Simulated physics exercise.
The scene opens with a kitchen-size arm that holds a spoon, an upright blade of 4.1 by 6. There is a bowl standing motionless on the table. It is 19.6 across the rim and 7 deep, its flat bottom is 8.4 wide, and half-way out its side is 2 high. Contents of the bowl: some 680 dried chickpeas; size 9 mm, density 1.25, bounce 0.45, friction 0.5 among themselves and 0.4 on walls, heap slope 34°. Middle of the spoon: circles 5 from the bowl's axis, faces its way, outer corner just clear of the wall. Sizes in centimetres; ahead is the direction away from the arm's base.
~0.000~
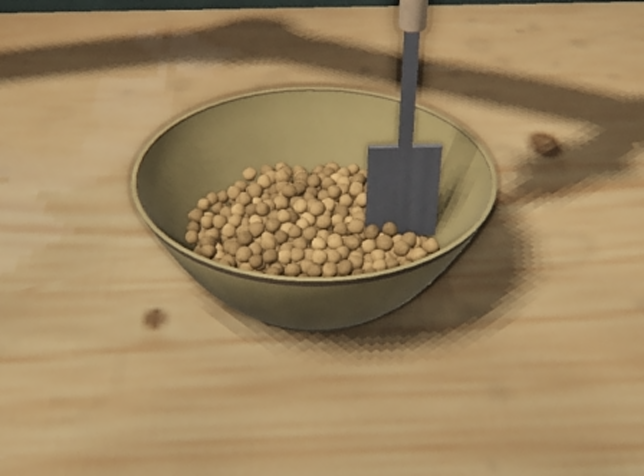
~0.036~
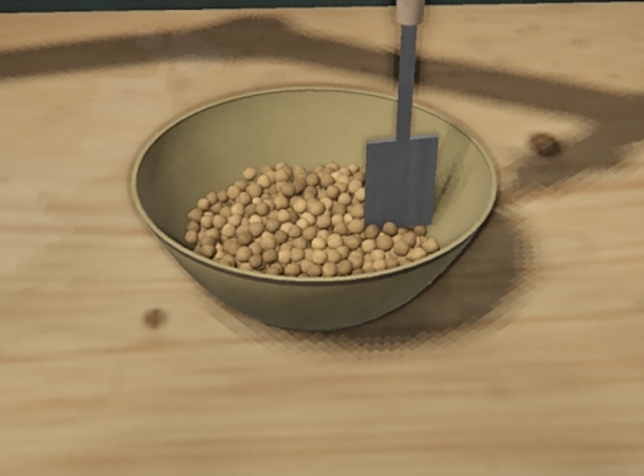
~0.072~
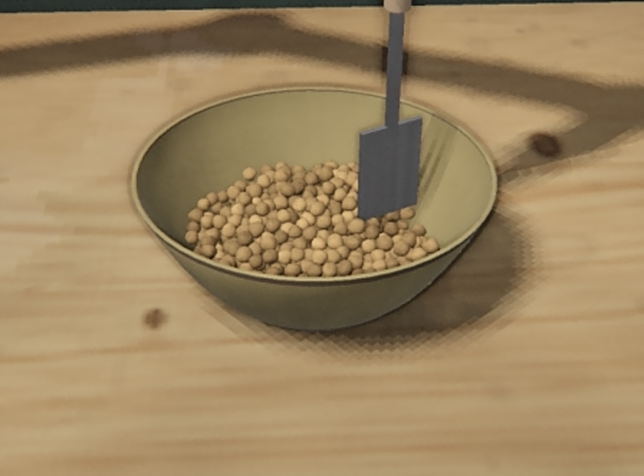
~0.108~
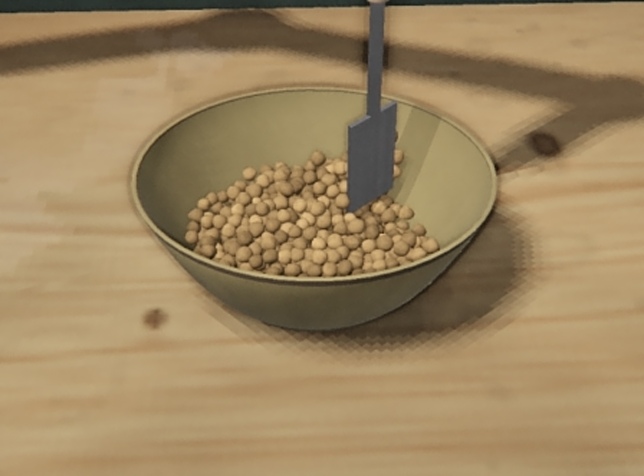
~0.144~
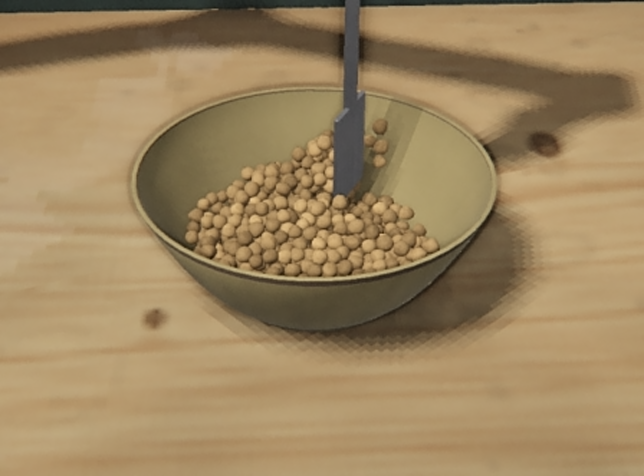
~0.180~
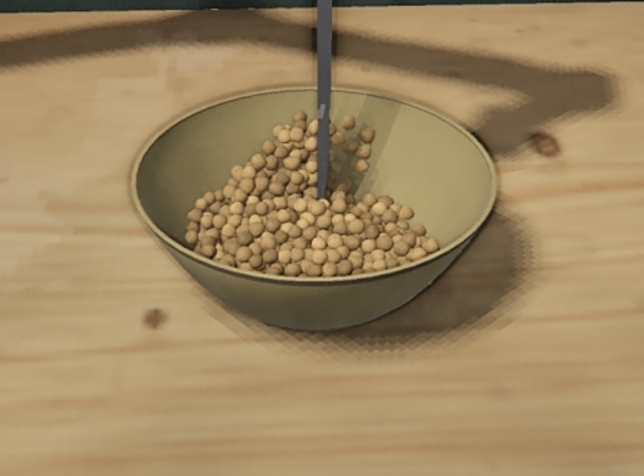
The footage shows a flat grey blade on a thin shaft sweeping left and away through chickpeas in a still, olive-coloured bowl on a wooden table, turning edge-on as the chickpeas mound higher toward the bowl's far side.
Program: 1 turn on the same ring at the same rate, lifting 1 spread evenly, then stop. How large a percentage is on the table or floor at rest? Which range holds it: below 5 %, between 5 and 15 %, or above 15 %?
It lies below 5 %.
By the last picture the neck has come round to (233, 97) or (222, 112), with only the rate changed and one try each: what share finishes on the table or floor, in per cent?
So, roughly 10 percent the first time and 15 percent the second.
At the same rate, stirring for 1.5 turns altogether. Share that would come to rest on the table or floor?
Roughly 0 per cent.
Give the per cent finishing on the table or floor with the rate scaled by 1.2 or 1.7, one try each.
I'd expect about 0 per cent, then about 5 per cent.
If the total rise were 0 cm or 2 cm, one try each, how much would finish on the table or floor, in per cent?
I'd say some 0 per cent, and some 0 per cent.
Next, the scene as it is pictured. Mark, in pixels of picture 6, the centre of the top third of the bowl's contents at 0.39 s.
I'd put its middle near (249, 244).
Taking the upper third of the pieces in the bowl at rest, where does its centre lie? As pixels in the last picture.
Roughly pixel (358, 219).
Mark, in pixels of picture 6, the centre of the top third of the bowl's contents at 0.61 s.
Centre, approx.: (367, 254).
By 0.39 s, 188° round, highest piece 8 above the table; 683 in the bowl.
By 0.61 s, 296° round, highest piece 8 above the table; 682 in the bowl, 1 on the table or floor.
By 0.91 s, 0° round, highest piece 6 above the table; 682 in the bowl, 1 on the table or floor.
By 1.61 s, 0° round, highest piece 6 above the table; 682 in the bowl, 1 on the table or floor.
Final count, 682 in the bowl, 1 on the table or floor. That is 0 % on the table or floor.
